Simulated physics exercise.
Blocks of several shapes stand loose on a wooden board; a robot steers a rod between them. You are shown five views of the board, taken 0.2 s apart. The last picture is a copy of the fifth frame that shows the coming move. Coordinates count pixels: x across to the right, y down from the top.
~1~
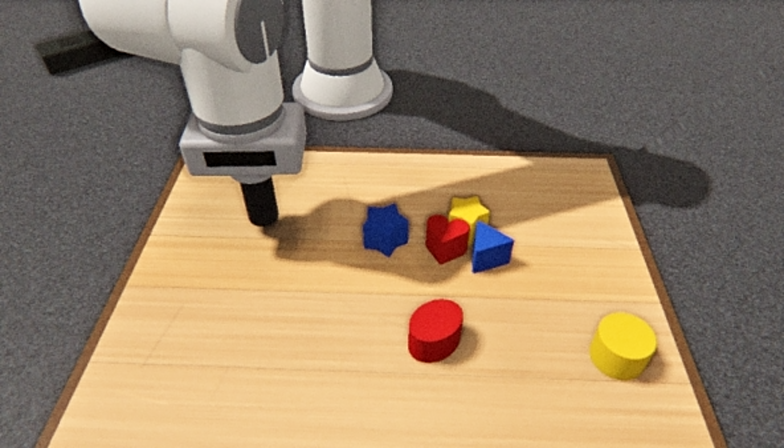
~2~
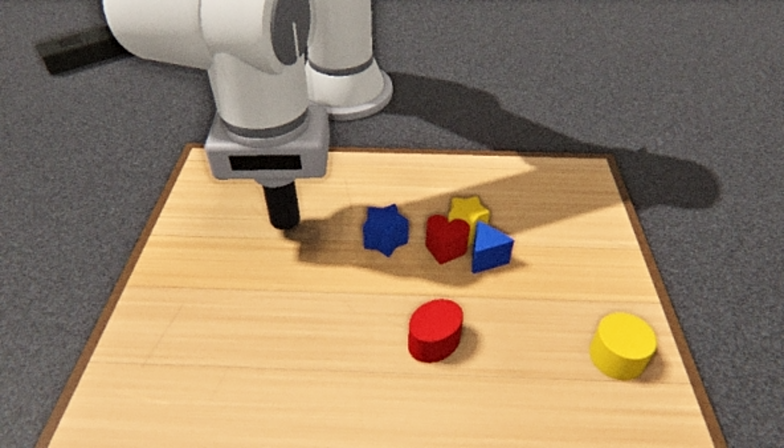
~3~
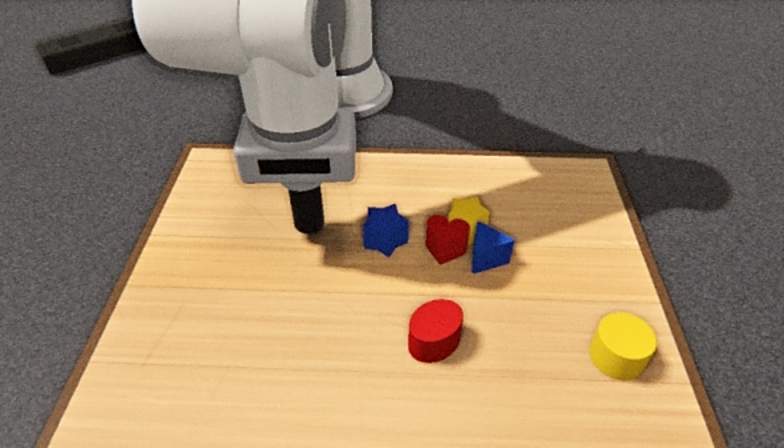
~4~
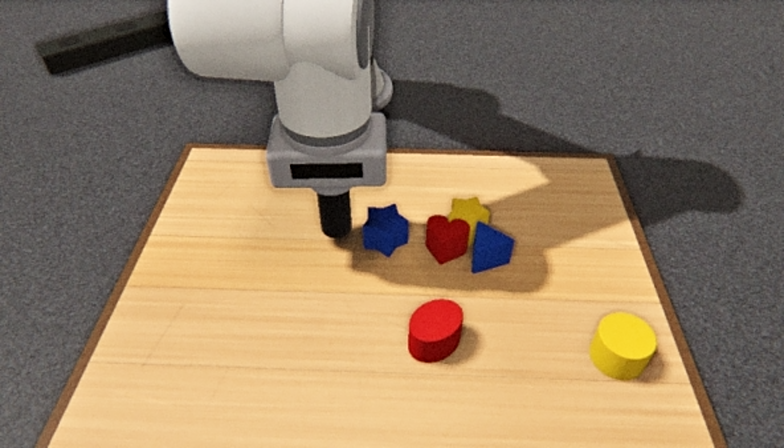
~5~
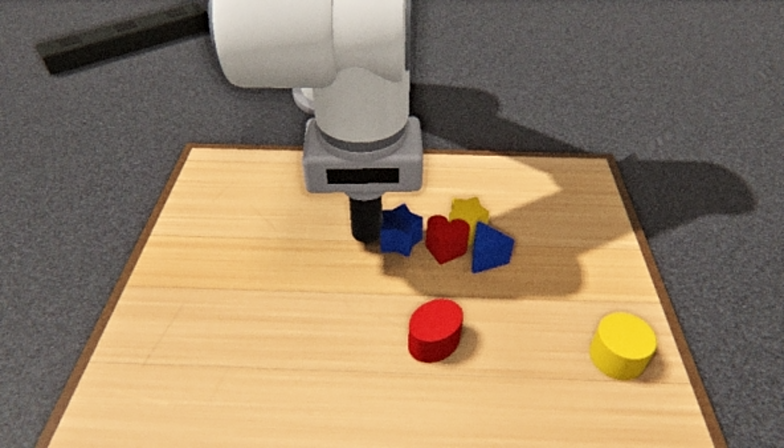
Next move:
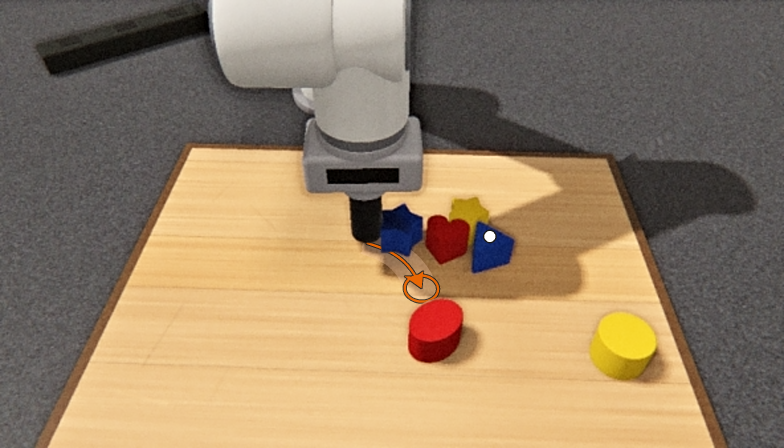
On a wooden board scattered with red, blue and yellow blocks, a robot arm moved its black rod steadily to the right, reached the blue star-shaped block and nudged it slightly toward the red heart.
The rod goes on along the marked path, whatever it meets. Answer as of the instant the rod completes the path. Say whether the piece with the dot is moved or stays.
At the end, its place is different.
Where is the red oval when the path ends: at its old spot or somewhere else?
It will remain on its spot.
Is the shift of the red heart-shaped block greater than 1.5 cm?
Yes, I think so.
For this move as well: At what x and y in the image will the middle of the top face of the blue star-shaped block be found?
The centre of its top face lies at (430, 224).
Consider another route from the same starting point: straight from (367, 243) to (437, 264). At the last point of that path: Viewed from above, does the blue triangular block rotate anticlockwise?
That would be a no.
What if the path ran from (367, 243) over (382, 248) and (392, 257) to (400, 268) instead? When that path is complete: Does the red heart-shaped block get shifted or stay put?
Once the rod is done, the red heart-shaped block is in a new spot.
The drawn path runs from (367, 243) over (391, 253) and (410, 268) to (421, 288); the dot is on the blue triangular block.
On the path given first. Halfway along, rod at (402, 250); blue star-shaped block at (427, 222), turned 35° anticlockwise; red heart-shaped block at (464, 226); yellow star-shaped block at (477, 205); blue triangular block at (498, 236), turned 20° clockwise.
At the end, rod at (422, 279); blue star-shaped block at (430, 224), turned 45° anticlockwise; red oval not moved; red heart-shaped block at (467, 225); yellow star-shaped block at (478, 204); blue triangular block at (501, 235), turned 30° clockwise.
